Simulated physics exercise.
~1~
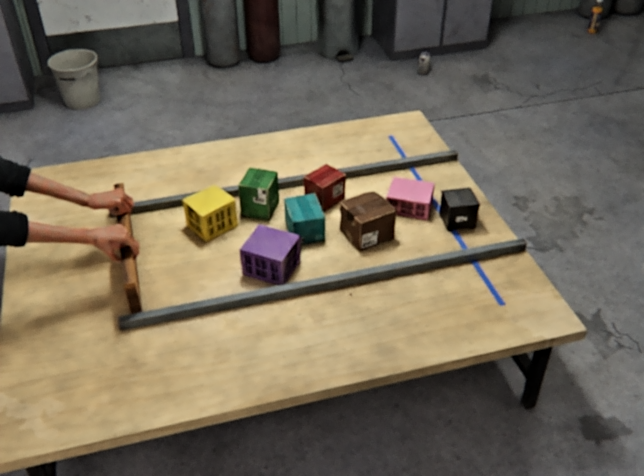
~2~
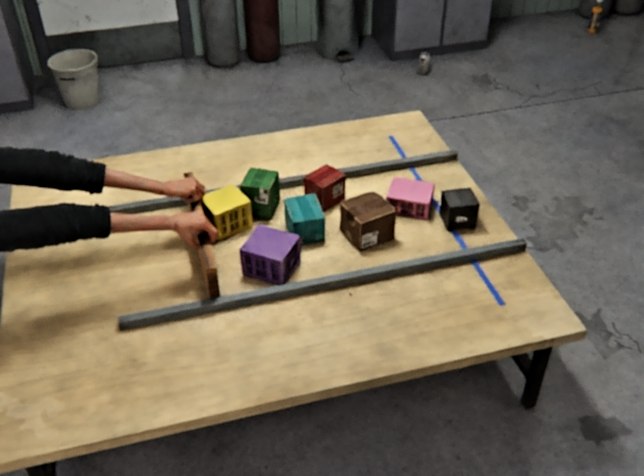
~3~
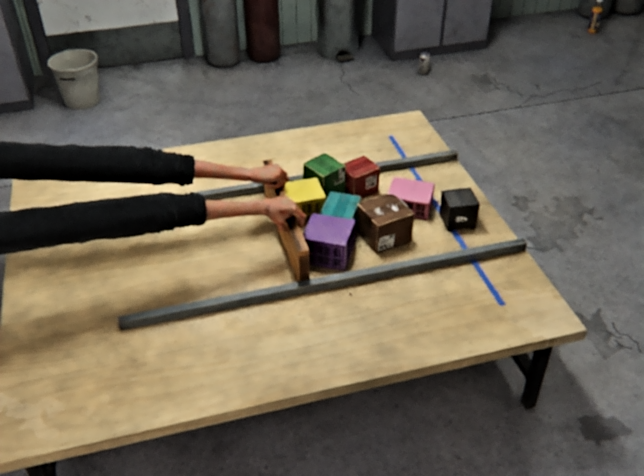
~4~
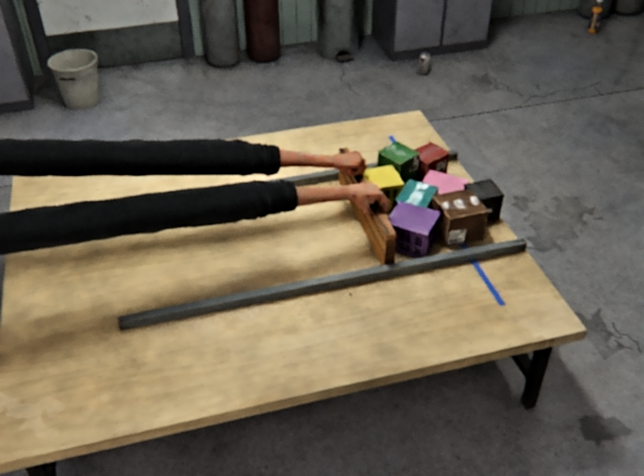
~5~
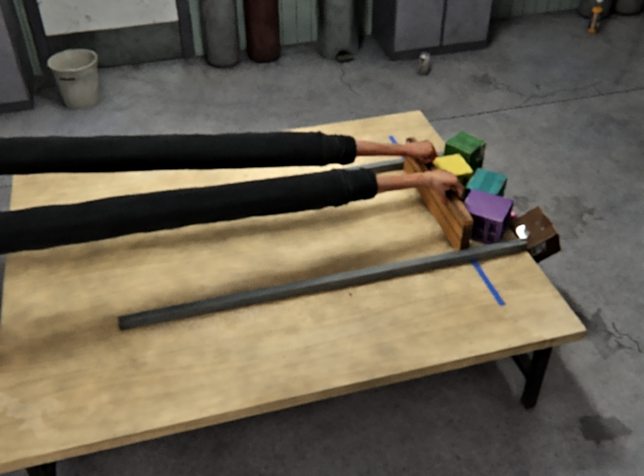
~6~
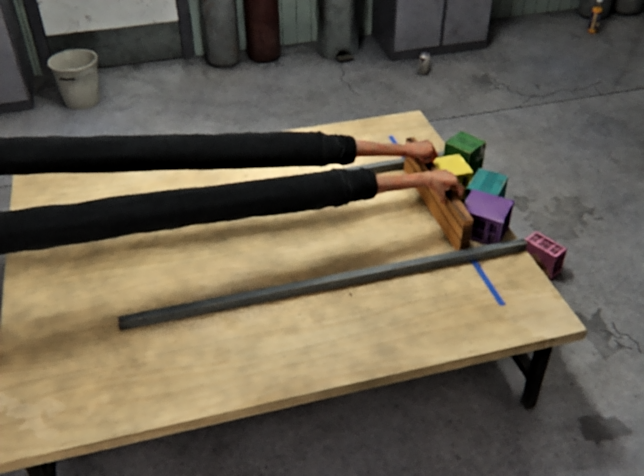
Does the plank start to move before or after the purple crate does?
The plank starts to move before the purple crate, which stays still at first while the hands push the plank toward it.
